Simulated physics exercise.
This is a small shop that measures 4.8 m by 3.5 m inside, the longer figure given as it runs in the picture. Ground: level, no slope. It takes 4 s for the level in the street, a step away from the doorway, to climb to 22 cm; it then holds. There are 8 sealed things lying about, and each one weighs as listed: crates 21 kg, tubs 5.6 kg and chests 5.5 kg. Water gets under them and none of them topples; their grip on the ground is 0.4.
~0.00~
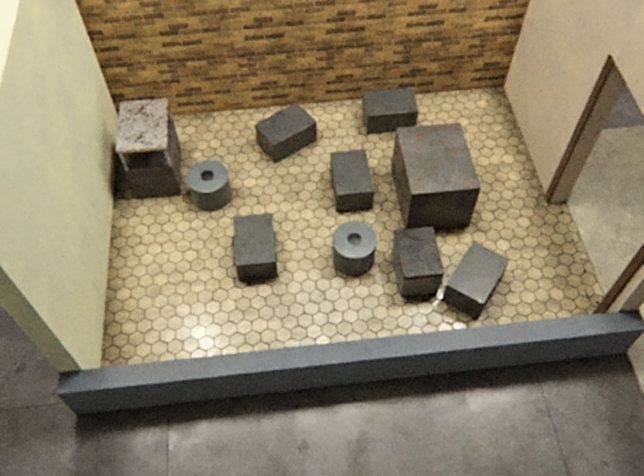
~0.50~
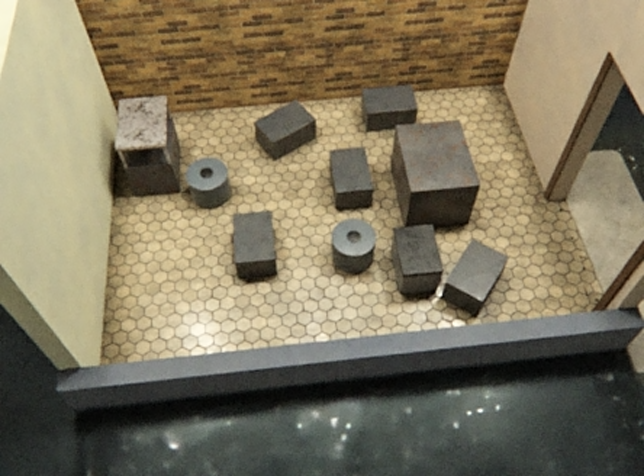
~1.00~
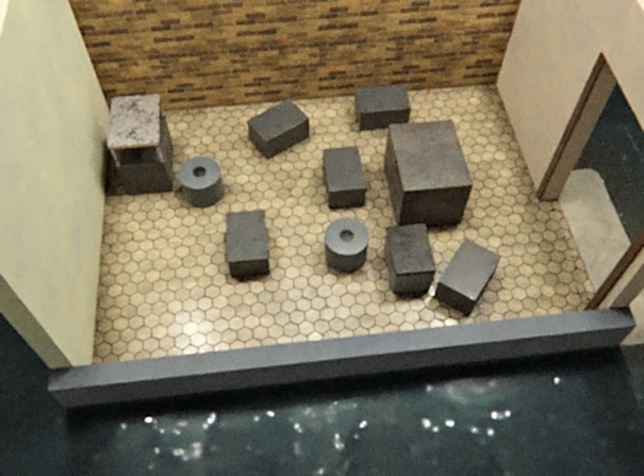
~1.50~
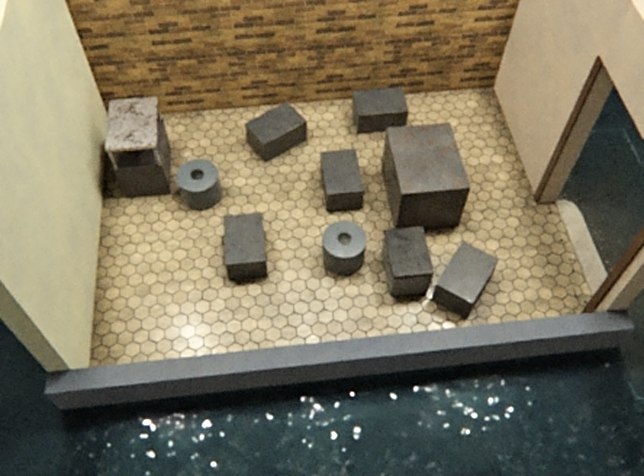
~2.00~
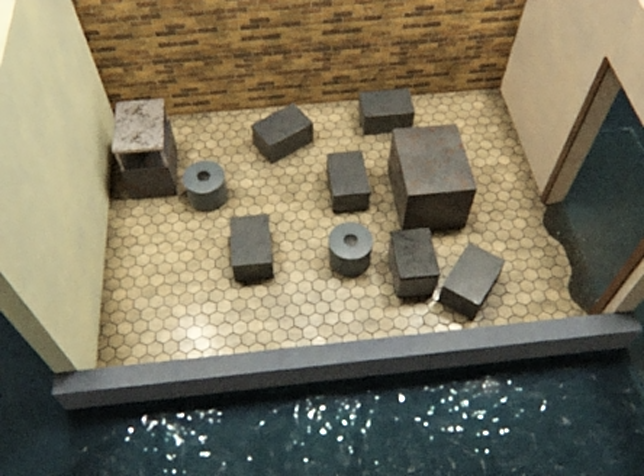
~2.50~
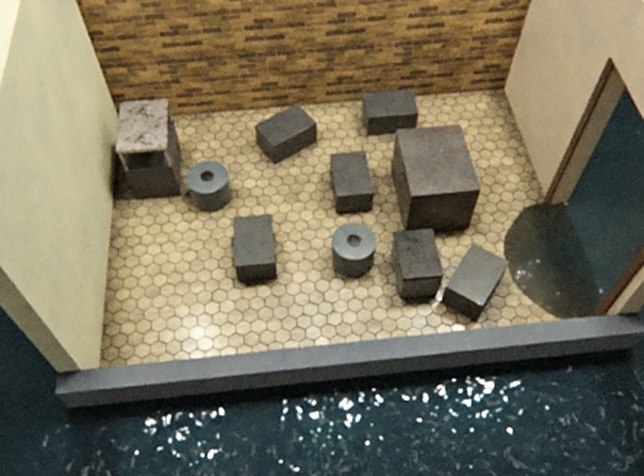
Dark water spreads outside the low wall, then enters the tiled room through the right doorway.
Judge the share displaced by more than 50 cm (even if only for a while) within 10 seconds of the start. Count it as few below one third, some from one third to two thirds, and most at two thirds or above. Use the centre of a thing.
Some.
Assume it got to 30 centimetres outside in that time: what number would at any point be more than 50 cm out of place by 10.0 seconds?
That would make 7 of them.
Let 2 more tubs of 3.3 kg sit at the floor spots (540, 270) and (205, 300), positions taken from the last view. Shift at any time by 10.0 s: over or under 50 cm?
First one exceeds it, second one exceeds it.
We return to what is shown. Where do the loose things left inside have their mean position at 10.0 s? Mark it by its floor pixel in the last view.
Mean floor pixel: About (244, 190).
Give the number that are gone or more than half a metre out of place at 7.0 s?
3 of them.
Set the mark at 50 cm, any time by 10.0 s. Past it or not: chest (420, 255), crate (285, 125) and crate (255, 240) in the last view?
Order as asked - a bigger shift, a smaller shift, a bigger shift.
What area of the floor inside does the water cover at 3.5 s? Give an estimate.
At that time the wet patch spans about 2.0 m2.
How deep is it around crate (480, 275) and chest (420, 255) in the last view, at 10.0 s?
Some 17 cm at the first, some 14 cm at the second.
After 3.5 s 0 of 8 are over 50 cm from their spots; 0 afloat.
After 4.5 s 0 of 8 are over 50 cm from their spots; 1 afloat.
After 7.0 s 3 of 8 are over 50 cm from their spots; 2 afloat.
After 10.0 s 5 of 8 are over 50 cm from their spots, and 5 have been at some point; 5 afloat.
